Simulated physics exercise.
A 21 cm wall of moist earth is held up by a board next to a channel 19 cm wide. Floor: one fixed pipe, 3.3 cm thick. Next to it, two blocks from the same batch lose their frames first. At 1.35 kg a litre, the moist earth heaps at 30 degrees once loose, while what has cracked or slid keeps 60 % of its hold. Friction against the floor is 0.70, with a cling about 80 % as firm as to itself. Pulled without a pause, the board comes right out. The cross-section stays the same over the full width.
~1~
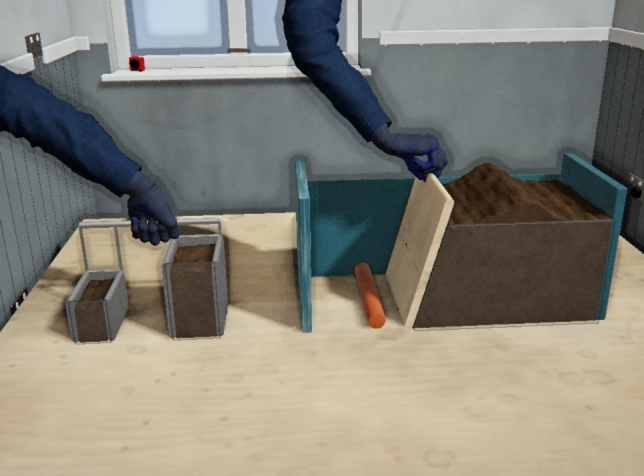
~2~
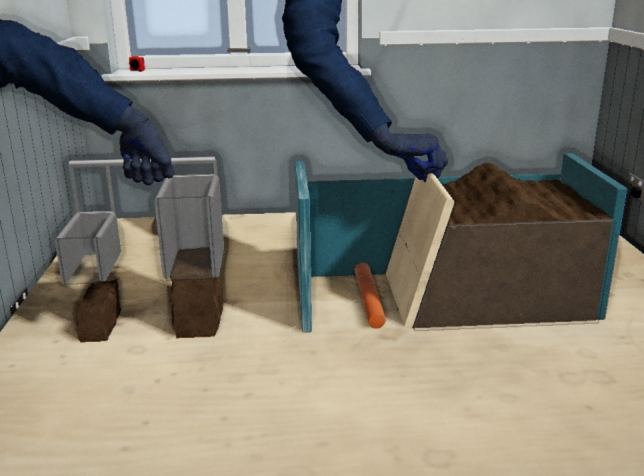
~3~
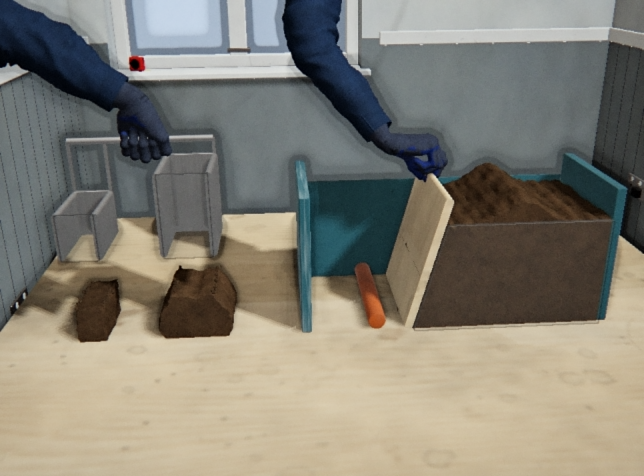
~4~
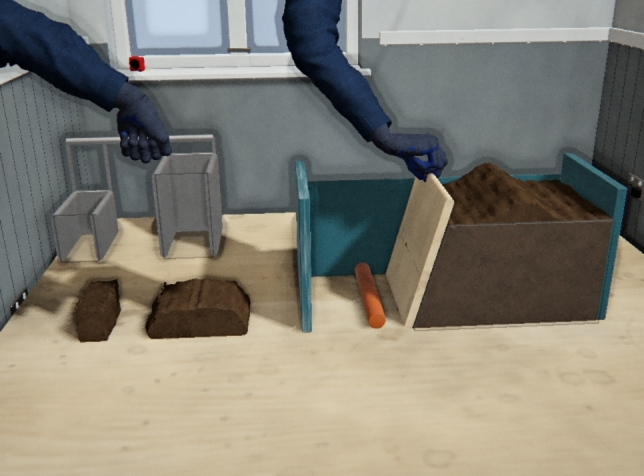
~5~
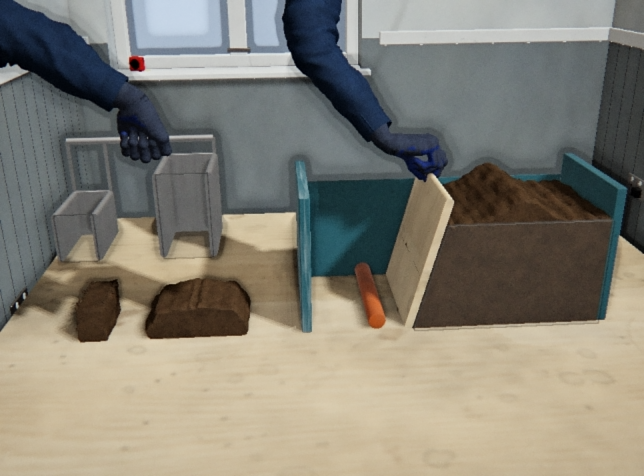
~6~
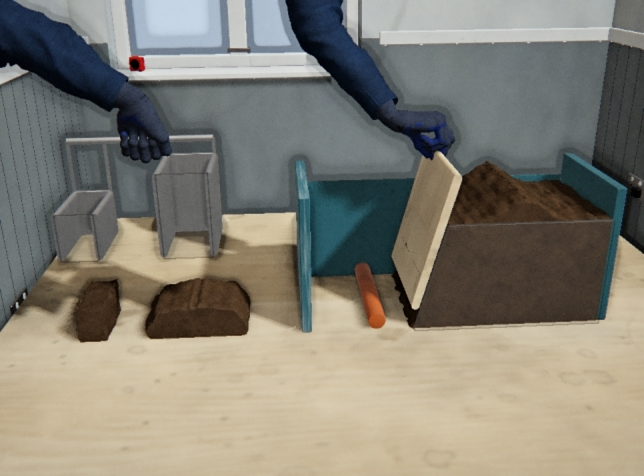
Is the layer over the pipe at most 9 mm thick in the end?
No, more than that covers it.
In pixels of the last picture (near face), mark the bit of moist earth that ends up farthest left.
Close to pixel (376, 300).
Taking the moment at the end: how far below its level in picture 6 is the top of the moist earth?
Measured change: About 4.0 cm.
Last picture + 0.18 s, the face still stands and nothing lies on the pipe.
Last picture + 0.38 s, the face still stands and nothing lies on the pipe.
Last picture + 0.59 s, the fallen stuff reaches 31 % of the way across and 6 mm lies on the pipe.
Last picture + 0.79 s, the fallen stuff reaches 38 % of the way across and 3.7 cm lies on the pipe.
Last picture + 0.83 s, the fallen stuff reaches 38 % of the way across and 3.7 cm lies on the pipe.
